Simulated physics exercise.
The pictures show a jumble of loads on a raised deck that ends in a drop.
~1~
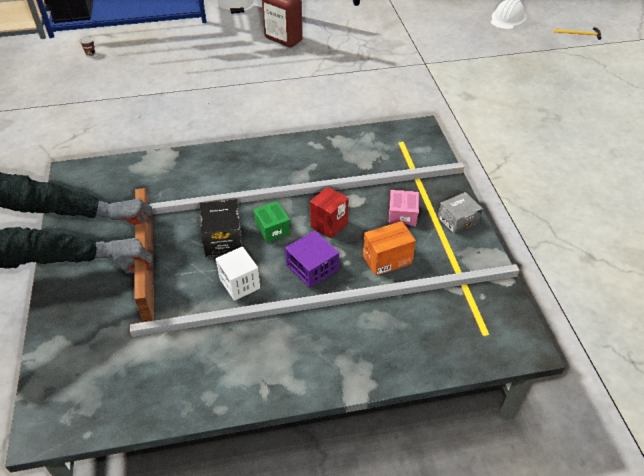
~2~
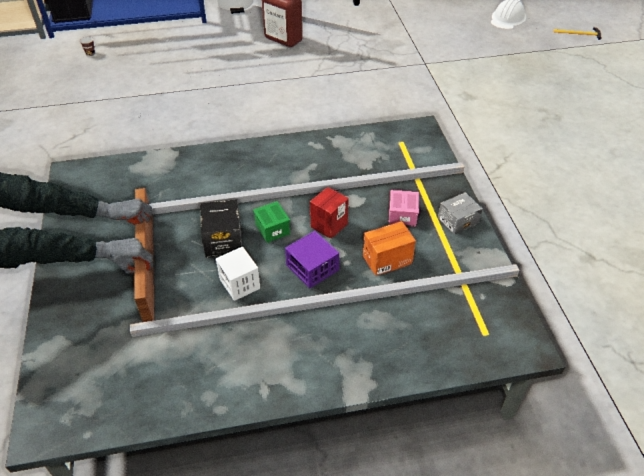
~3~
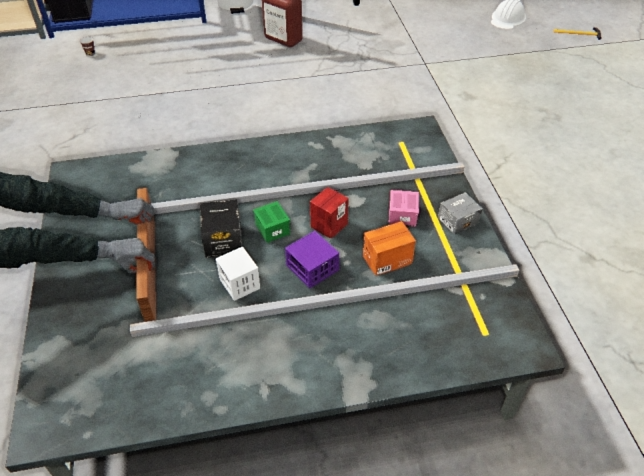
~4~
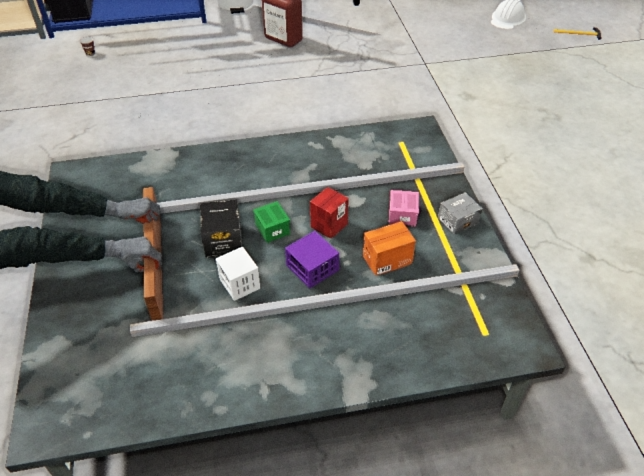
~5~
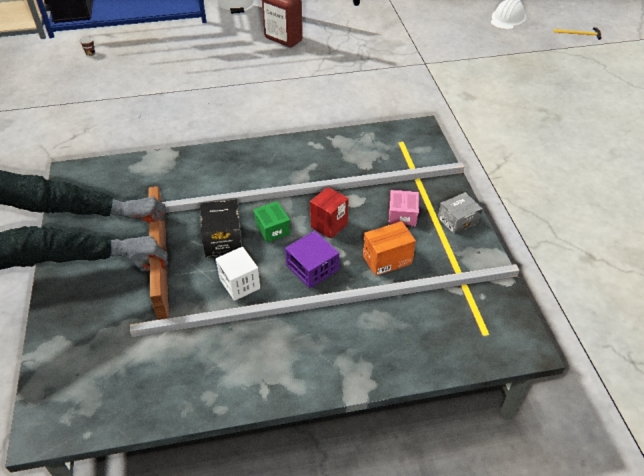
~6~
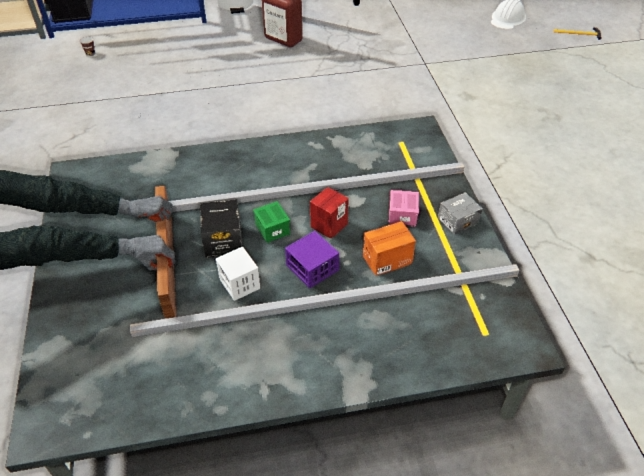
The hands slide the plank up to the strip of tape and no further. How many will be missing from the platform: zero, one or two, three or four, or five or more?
Outcome: The number that fall off is three or four.
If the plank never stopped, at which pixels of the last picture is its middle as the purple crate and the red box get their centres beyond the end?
Its middle is around (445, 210) and around (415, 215).
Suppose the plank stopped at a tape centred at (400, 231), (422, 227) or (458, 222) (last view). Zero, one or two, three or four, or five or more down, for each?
One after another: 1 or 2; three or four; at least five.
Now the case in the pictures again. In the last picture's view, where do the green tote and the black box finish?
The green tote stops around (477, 194); the black box around (450, 196).
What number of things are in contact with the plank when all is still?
2 of them.
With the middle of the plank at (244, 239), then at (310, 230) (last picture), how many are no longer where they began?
First 3, then 7.
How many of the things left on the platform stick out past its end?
Overhanging: 2.
A little later, none off yet; grey box at rest near (460, 213); pink tote at rest near (404, 208); orange parcel at rest near (389, 249).
When it is over, the number that fall off is three or four; down, red box, orange parcel, pink tote and grey box.
